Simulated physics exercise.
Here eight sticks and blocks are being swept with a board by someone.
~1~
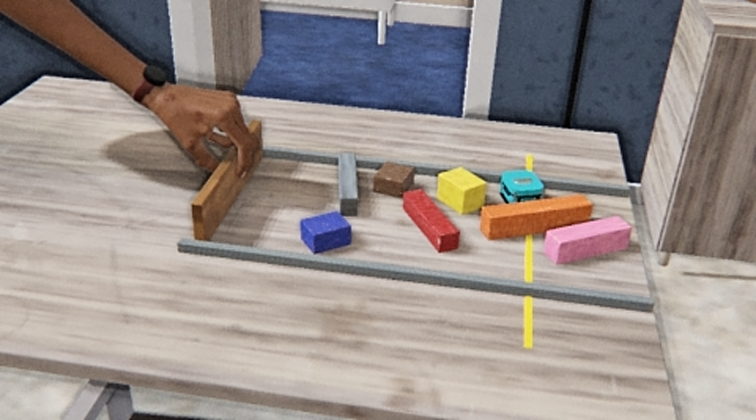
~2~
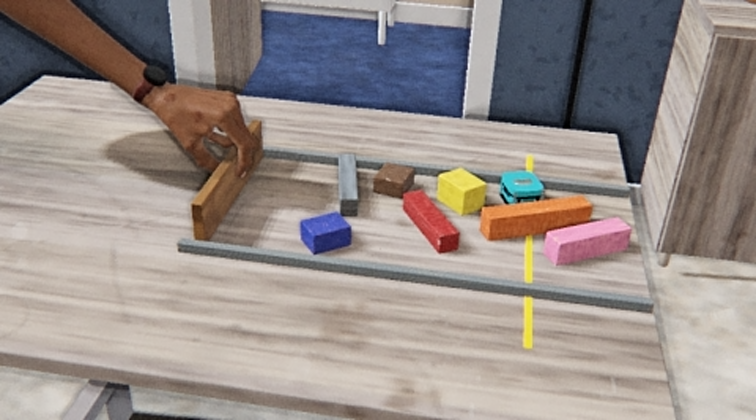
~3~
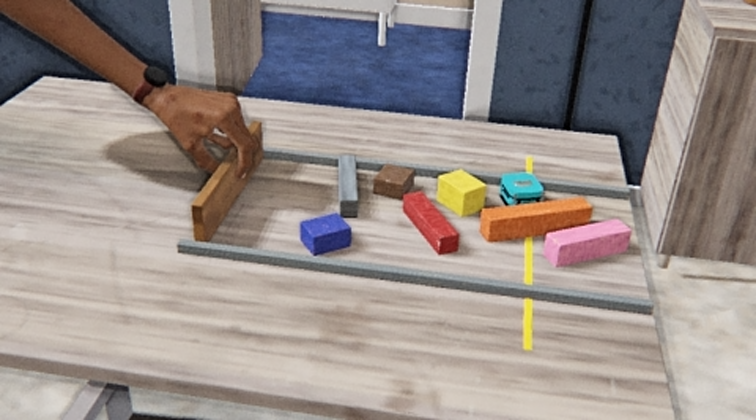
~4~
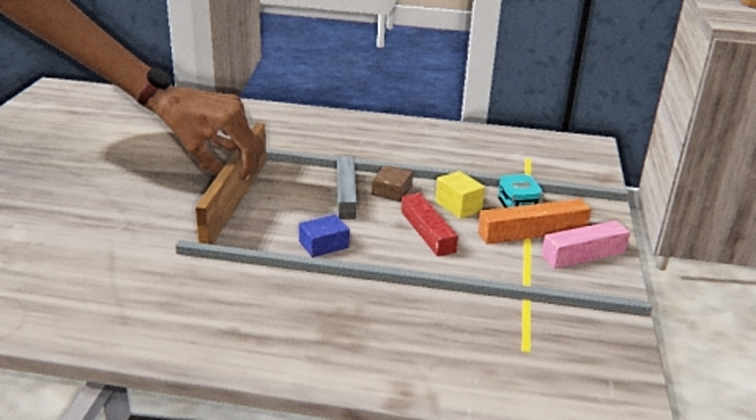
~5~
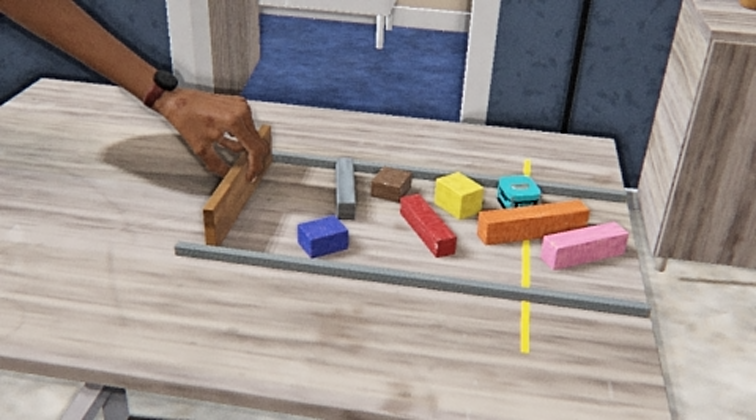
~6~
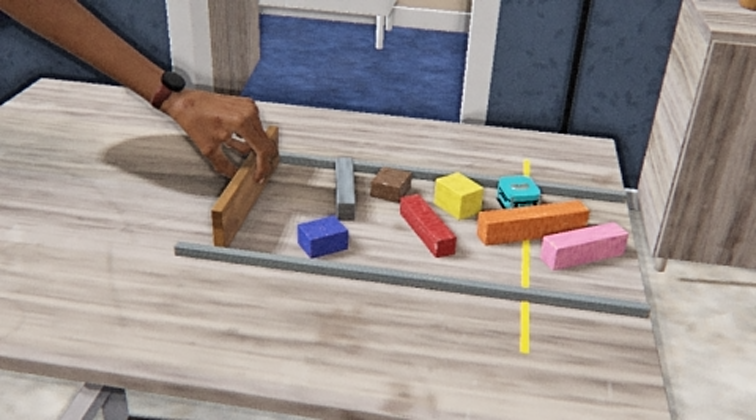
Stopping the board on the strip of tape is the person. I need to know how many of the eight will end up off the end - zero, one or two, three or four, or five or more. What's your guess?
I'd say zero.
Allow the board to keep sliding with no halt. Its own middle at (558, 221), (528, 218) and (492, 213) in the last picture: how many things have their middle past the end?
Middles past end - pos 1: 2, pos 2: 0, pos 3: 0.
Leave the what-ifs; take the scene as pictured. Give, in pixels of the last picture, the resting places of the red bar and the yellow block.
In the last picture the first middle sits at (569, 247) and the other at (592, 218).
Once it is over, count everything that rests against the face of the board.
Looks like 2 of them, all told.
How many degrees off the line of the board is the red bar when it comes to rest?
The angle comes out near 15 degrees.
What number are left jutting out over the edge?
The total here is 2.
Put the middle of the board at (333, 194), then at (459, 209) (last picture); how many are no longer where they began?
Answer - first 2, then 7.
A little later, none off yet; pink bar at rest near (585, 246); orange bar at rest near (533, 223); turquoise case at rest near (518, 197).
Next, none off yet; pink bar at rest near (585, 246); orange bar moving near (544, 224); turquoise case shifted a little near (538, 198).
When it is over, the number that fall off is zero.
